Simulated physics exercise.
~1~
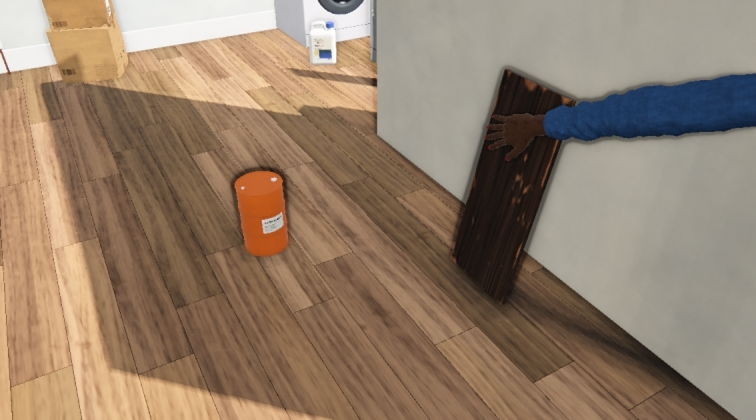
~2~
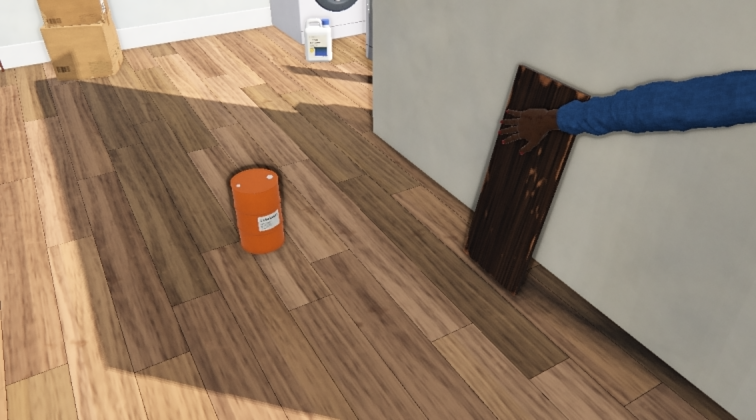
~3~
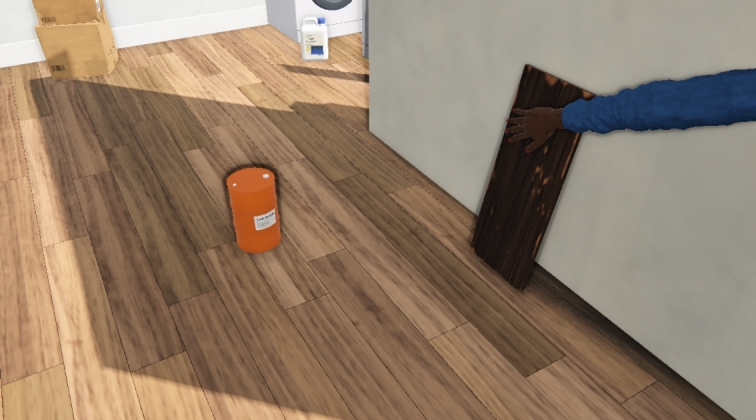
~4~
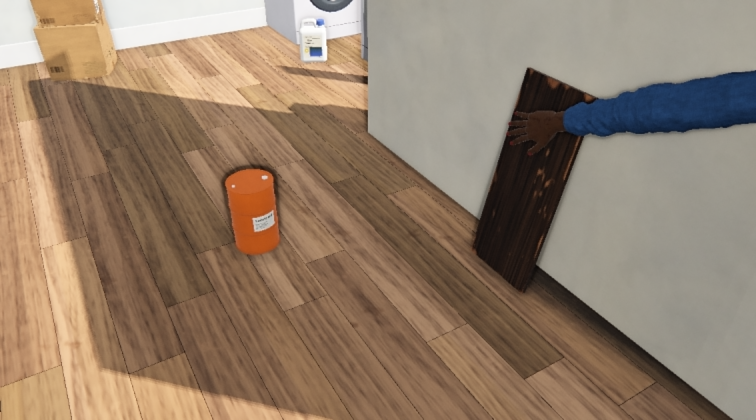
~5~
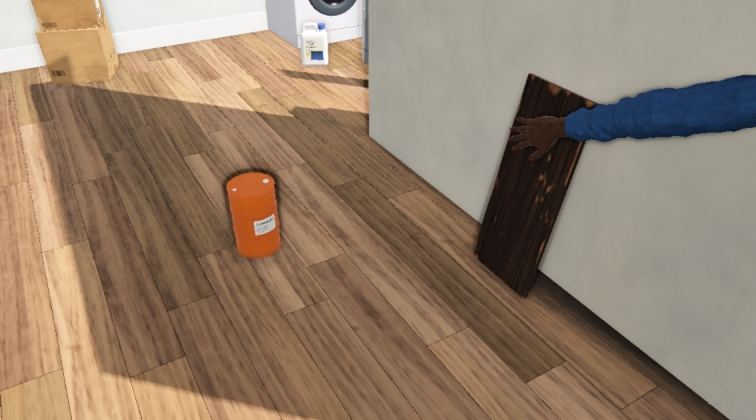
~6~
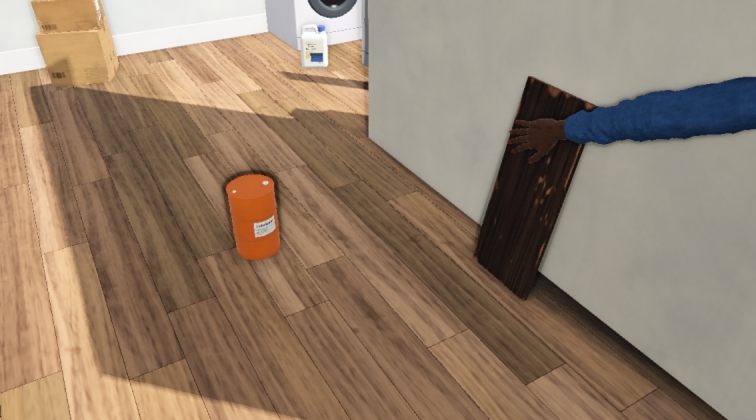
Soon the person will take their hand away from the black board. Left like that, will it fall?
My guess is it keeps leaning.
Then, 0.40 s on from there, no change.
Then, 0.80 s on from there, black board resting near (527, 192).
In the end, both unmoved. At the end, from the last picture's camera, black board near (527, 192). The board remains leaning.
